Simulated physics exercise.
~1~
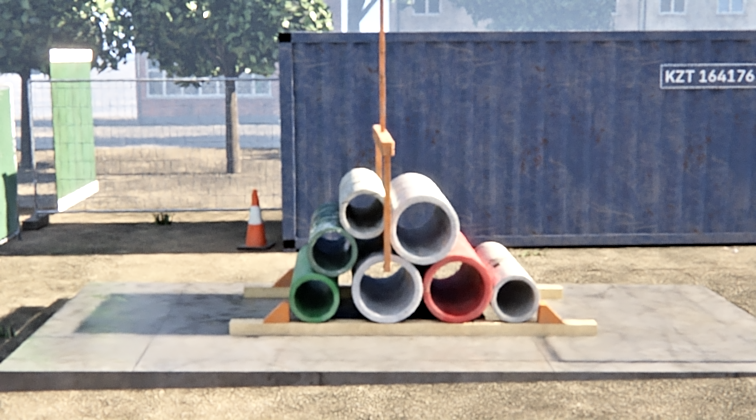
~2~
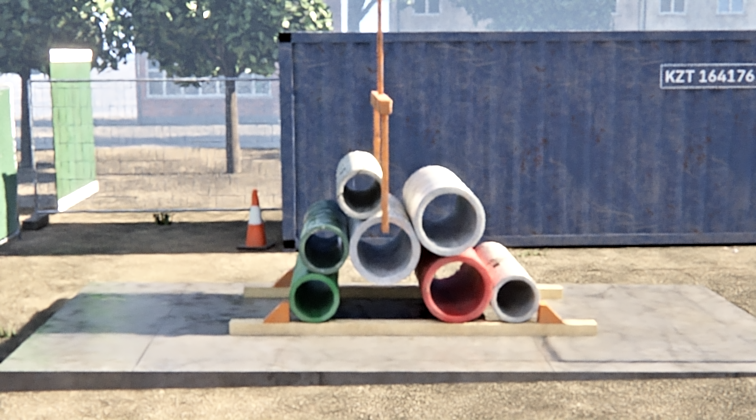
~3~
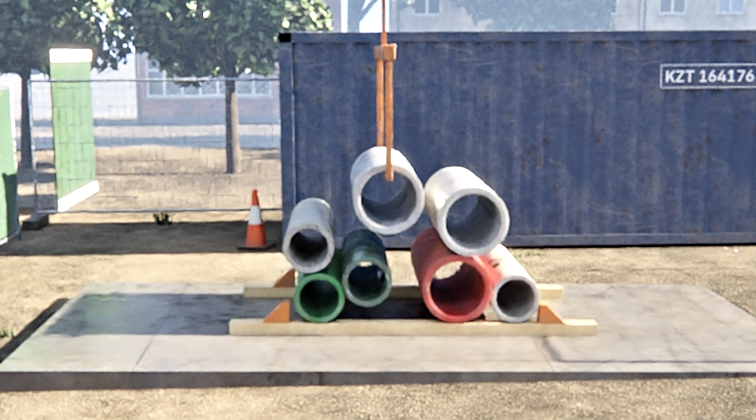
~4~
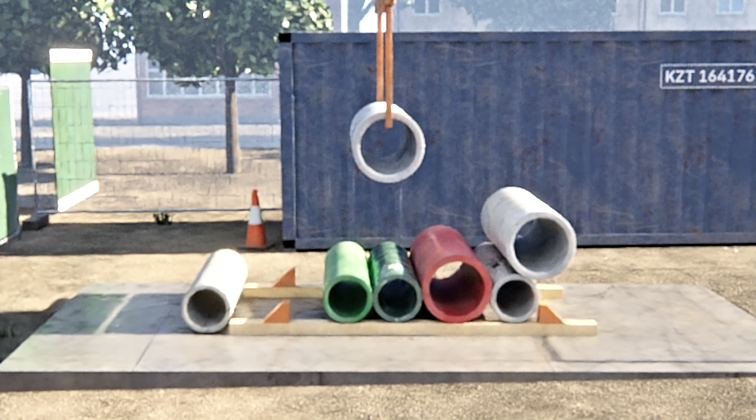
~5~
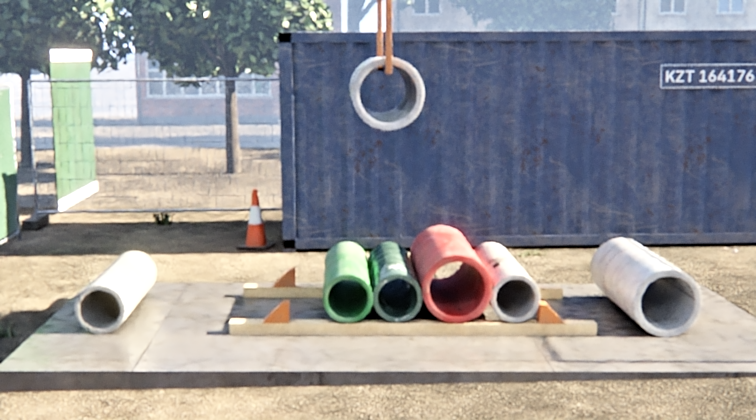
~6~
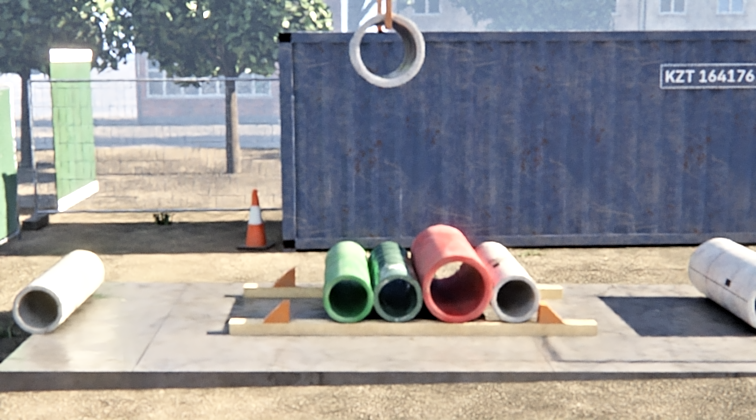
A concrete pipe in a sling rises from the bottom of a stack, and the pipes around it tumble; the green one rolls slightly right while the red one stays put. Two pale pipes roll off opposite sides, leaving four in a row beneath the hoisted pipe.
